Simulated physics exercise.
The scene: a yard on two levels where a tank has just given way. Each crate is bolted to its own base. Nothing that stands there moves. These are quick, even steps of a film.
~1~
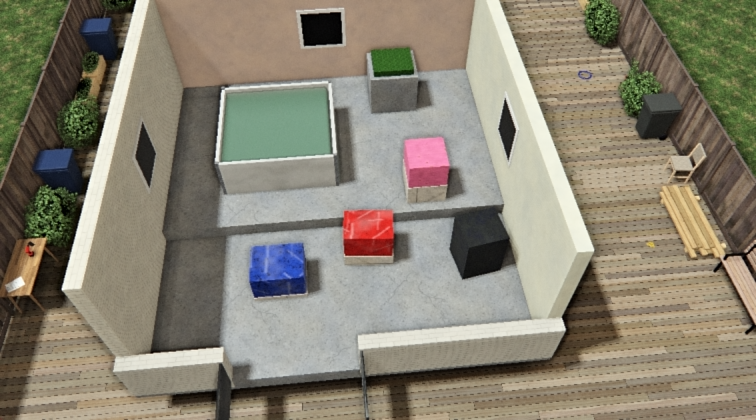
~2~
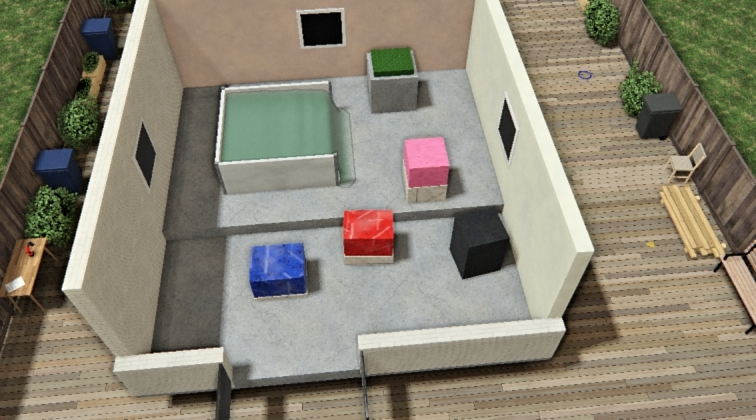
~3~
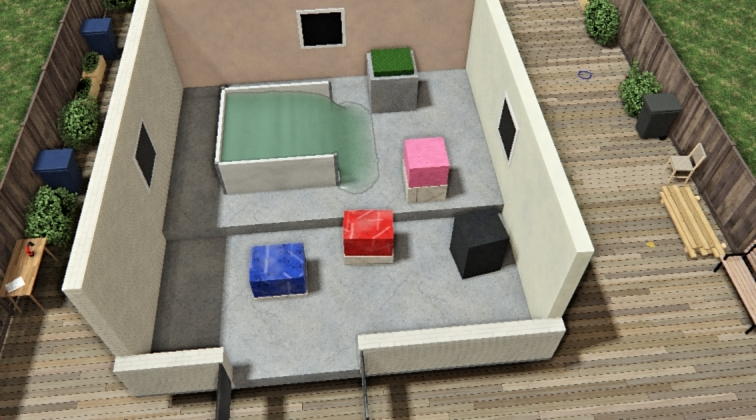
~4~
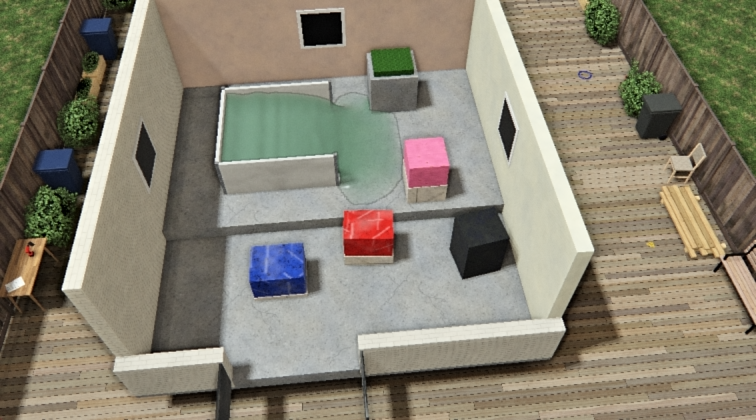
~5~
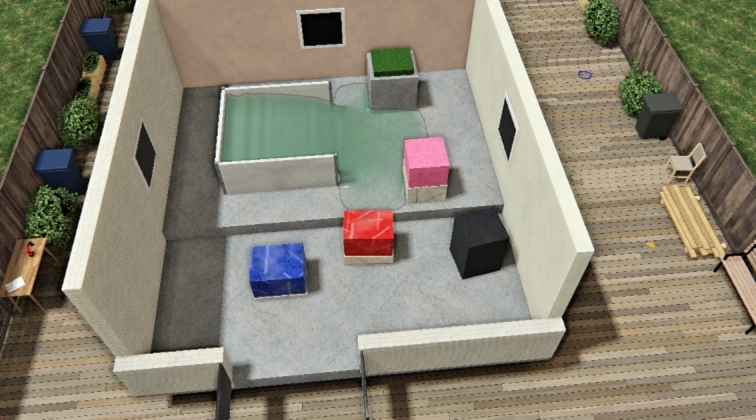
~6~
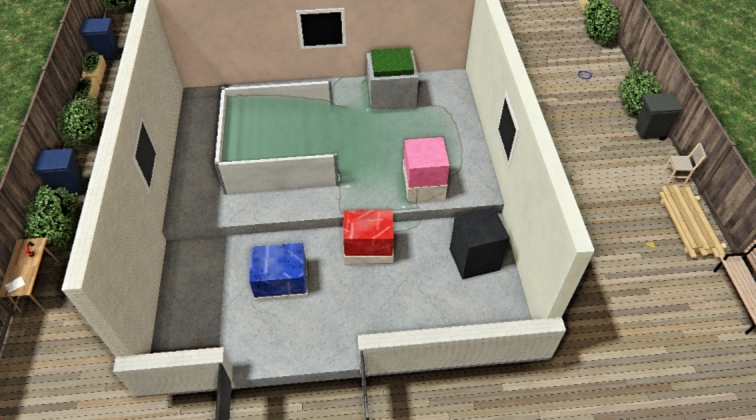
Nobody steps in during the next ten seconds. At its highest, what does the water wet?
In the end: The blue crate gets wet; the pink crate stays dry; the red crate stays dry.
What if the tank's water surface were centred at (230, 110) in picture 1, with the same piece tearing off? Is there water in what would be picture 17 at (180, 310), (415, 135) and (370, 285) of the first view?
One after the other: No water, awash, not flooded.
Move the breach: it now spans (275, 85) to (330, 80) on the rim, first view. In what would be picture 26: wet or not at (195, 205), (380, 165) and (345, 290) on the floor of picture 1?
In turn: Covered, wet, dry.
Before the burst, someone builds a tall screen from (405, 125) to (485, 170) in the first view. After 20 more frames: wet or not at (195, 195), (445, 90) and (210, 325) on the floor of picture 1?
As listed: Not flooded, covered, no water.
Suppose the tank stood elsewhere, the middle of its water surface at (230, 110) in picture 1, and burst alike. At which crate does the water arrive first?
That is the crate marked pink.
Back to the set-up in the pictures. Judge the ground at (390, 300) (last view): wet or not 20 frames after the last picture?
There: Wet.
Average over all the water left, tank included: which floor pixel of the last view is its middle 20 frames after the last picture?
At about (393, 159).
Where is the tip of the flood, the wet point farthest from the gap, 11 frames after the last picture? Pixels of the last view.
Around (492, 343).
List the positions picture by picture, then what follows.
The open tank at (277, 123) is whole and still, in the first picture.
The front is at (336, 110), out from the gap at (333, 136), in the second picture.
Water pours out at (333, 139) and has run to (352, 105), in the third picture.
The front is at (356, 95), out from the gap at (333, 140), in the fourth picture.
The front is at a hidden place, out from the gap at (333, 140), in the fifth picture.
The front is at (458, 164), out from the gap at (333, 140), in the sixth picture.
A moment on, water covers 30 % of the floor; the blue crate not reached, the pink crate water round its plinth, the red crate water round its plinth.
Next, water covers 50 % of the floor; the blue crate not reached, the pink crate water round its plinth, the red crate water round its plinth.
Then, water covers 65 % of the floor; the blue crate water round its plinth, the pink crate water round its plinth, the red crate water round its plinth.
Later, water covers 95 % of the floor; the blue crate water round its plinth, the pink crate water round its plinth, the red crate water round its plinth.
In the end, water covers 95 % of the floor; the blue crate was topped, the pink crate stayed above the water, the red crate stayed above the water.
